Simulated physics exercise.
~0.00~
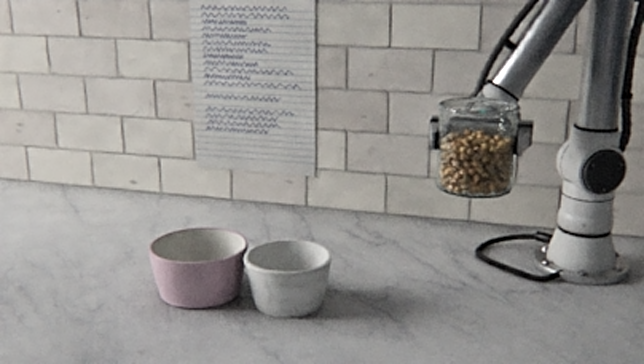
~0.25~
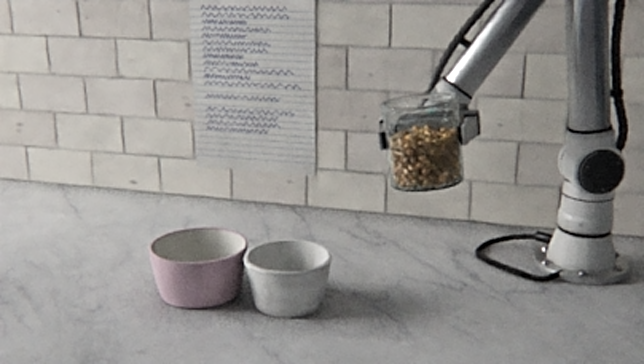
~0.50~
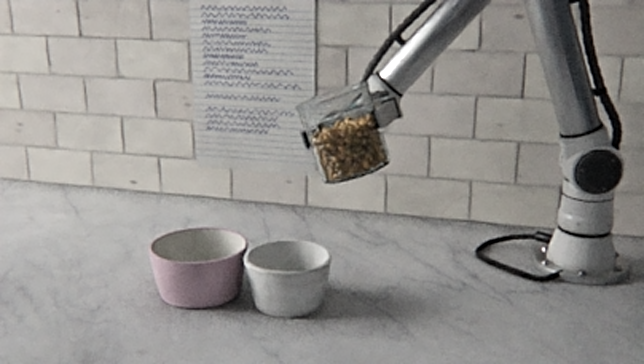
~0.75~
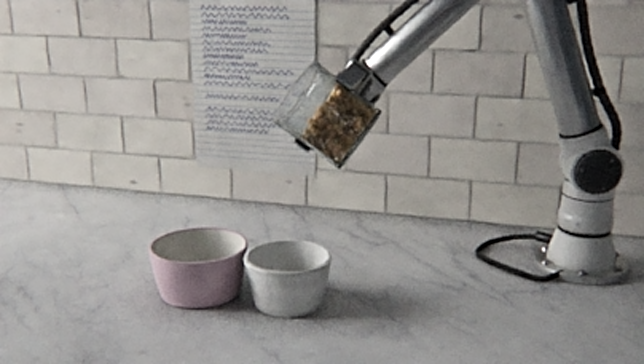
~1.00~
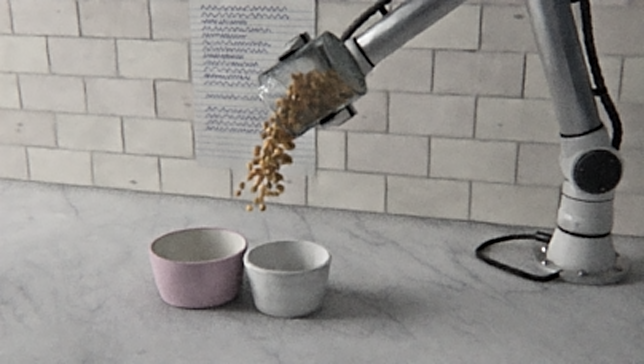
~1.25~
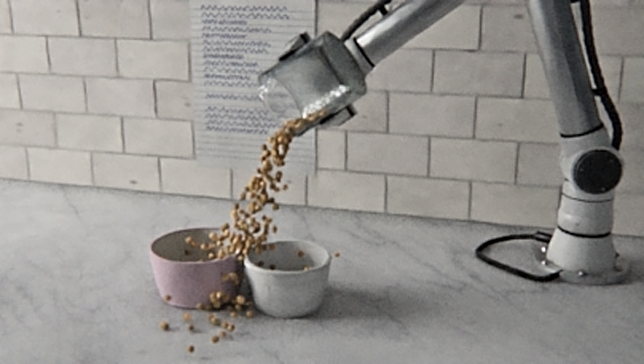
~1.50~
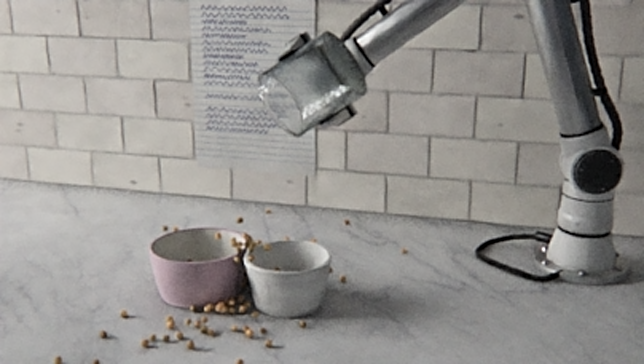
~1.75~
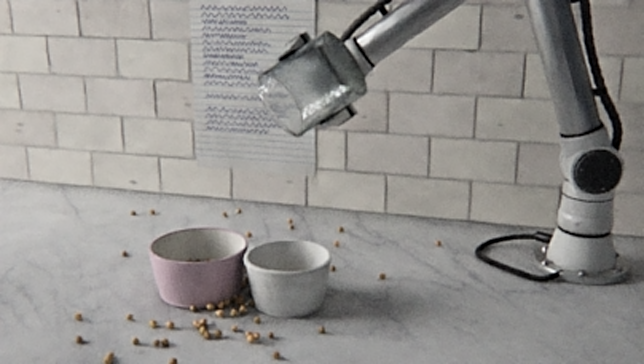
A robot arm tips a clear cup, pouring chickpeas into two bowls and scattering some around them.
